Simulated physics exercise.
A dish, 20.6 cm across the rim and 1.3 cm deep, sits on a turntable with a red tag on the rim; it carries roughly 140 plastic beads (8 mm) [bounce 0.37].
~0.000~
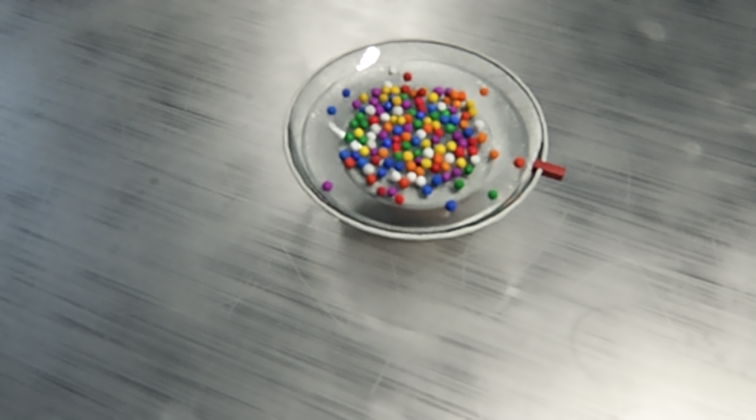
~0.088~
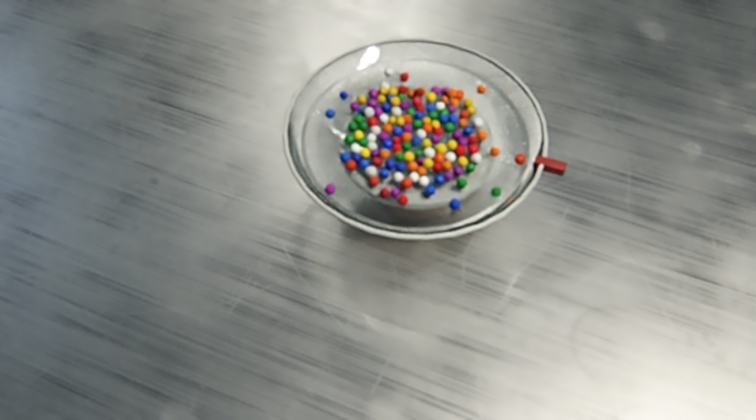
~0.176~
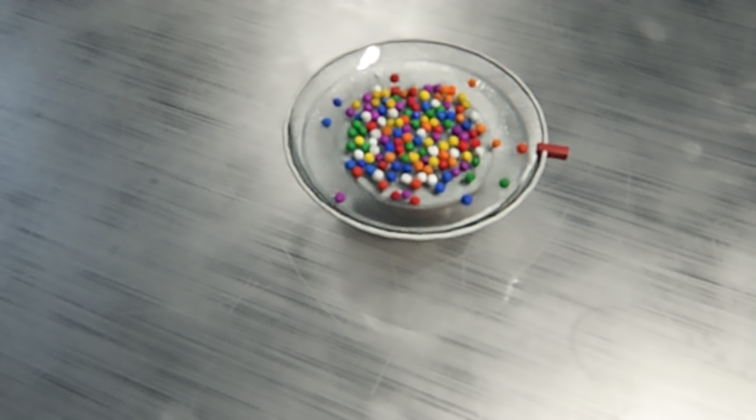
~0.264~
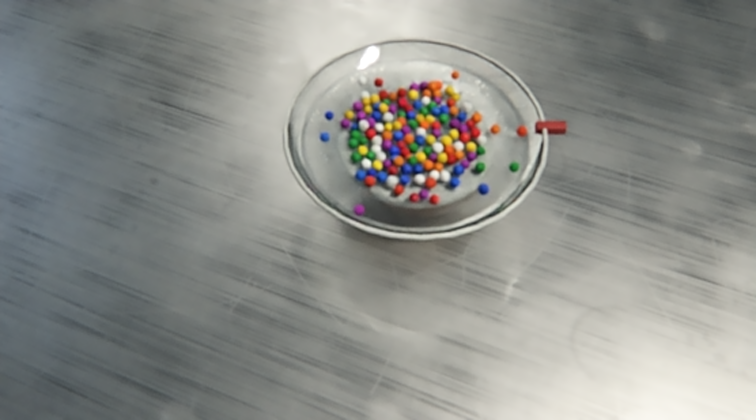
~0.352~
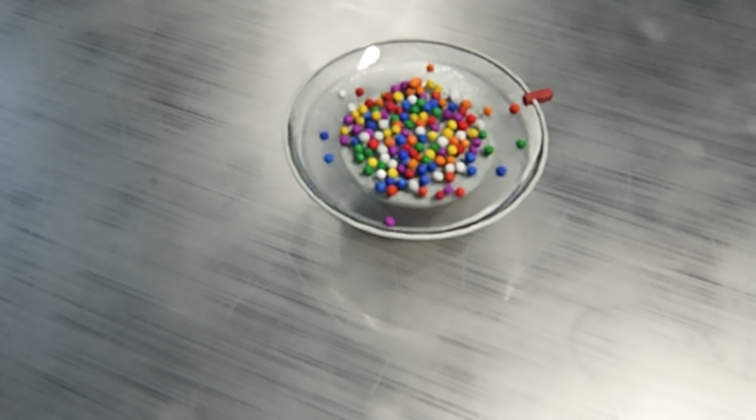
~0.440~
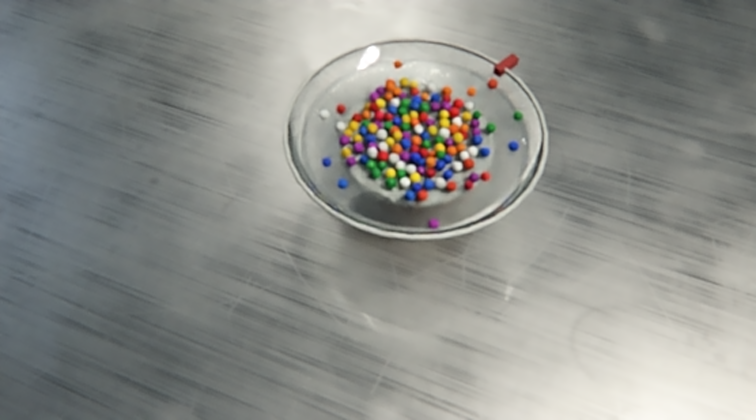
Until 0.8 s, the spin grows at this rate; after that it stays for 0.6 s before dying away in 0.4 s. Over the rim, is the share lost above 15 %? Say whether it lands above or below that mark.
The share lands below the mark.
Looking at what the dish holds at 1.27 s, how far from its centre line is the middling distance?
The distance comes out around 8.5 cm.
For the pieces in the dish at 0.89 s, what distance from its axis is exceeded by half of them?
Roughly 8.0 cm from the centre line.
After 0.89 s, dish 100 %; middle of the pieces not yet landed near (415, 133).
After 1.27 s, dish 100 %; middle of the pieces not yet landed near (413, 133).
After 1.62 s, dish 100 %; middle of the pieces not yet landed near (415, 133).
After 1.95 s, dish 100 %; middle of the pieces not yet landed near (414, 133).
By 2.2 s all is still; dish 100 %.
